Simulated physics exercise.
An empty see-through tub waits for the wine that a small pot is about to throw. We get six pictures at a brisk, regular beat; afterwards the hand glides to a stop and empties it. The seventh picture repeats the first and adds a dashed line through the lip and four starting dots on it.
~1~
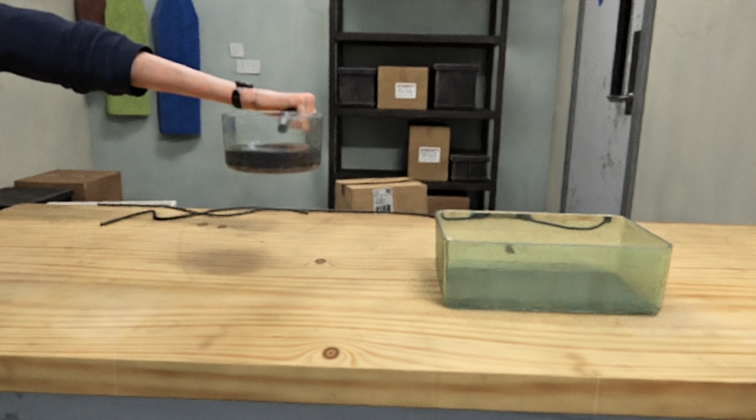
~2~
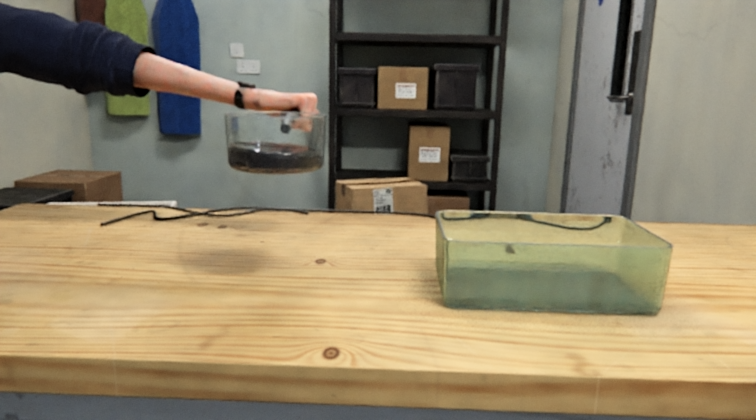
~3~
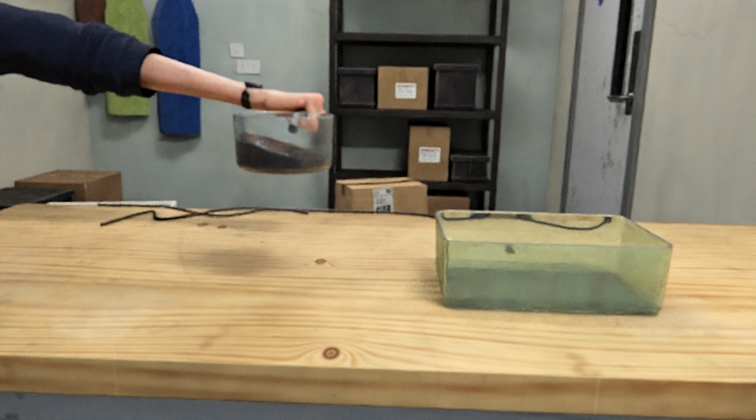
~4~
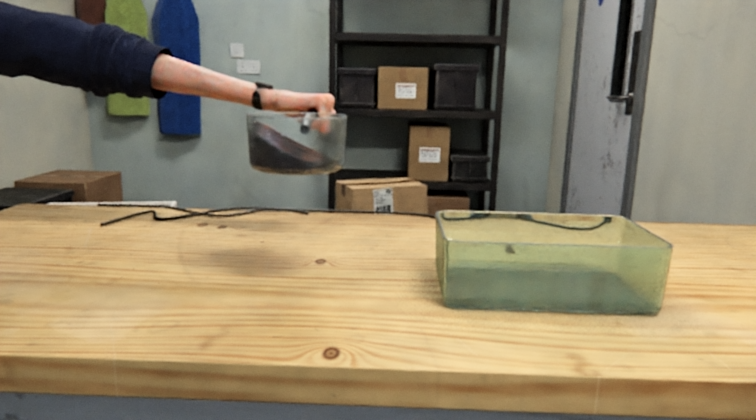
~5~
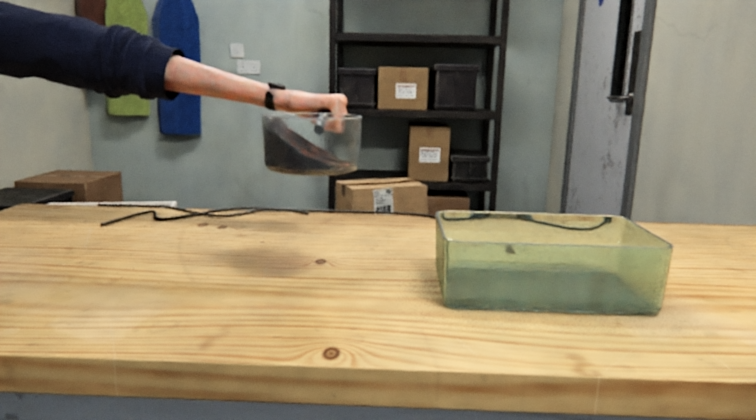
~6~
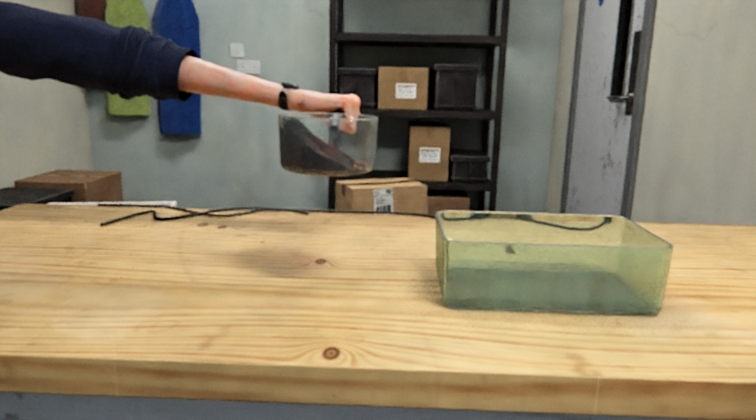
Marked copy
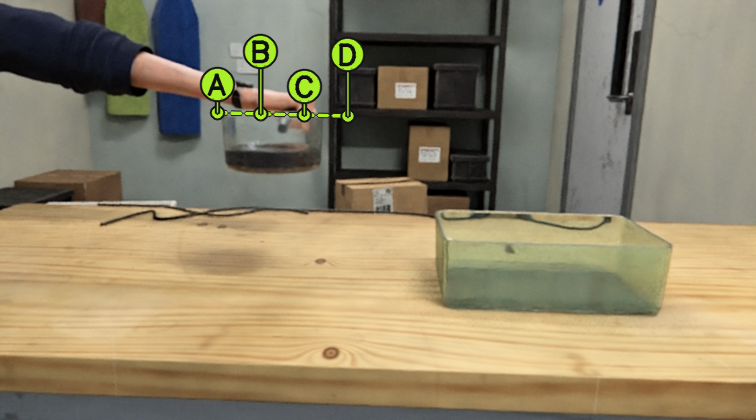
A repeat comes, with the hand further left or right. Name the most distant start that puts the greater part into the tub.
The limit is D.
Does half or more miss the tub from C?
Yes, it does.
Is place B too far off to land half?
Yes, that goes wrong.
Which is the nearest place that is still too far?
Place C.
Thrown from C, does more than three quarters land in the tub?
No.
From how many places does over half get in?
One of the four.
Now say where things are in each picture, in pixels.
Upright, lip at (320, 115); tub from (442, 306) to (659, 313); nothing has left yet.
Upright, lip at (323, 115); nothing has left yet.
Upright, lip at (331, 115); nothing has left yet.
Upright, lip at (344, 116); nothing has left yet.
Upright, lip at (360, 116); nothing has left yet.
Upright, lip at (376, 117); nothing has left yet.
On the marked copy, A at (217, 112); B at (260, 113); C at (304, 114); D at (347, 116).
For place A, about 4 % lands in the tub, 96 % falls short.
For place B, about 14 % lands in the tub, 85 % falls short.
For place C, about 33 % lands in the tub, 63 % falls short and 4 % goes beside or beyond.
For place D, about 66 % lands in the tub, 28 % falls short and 6 % goes beside or beyond.
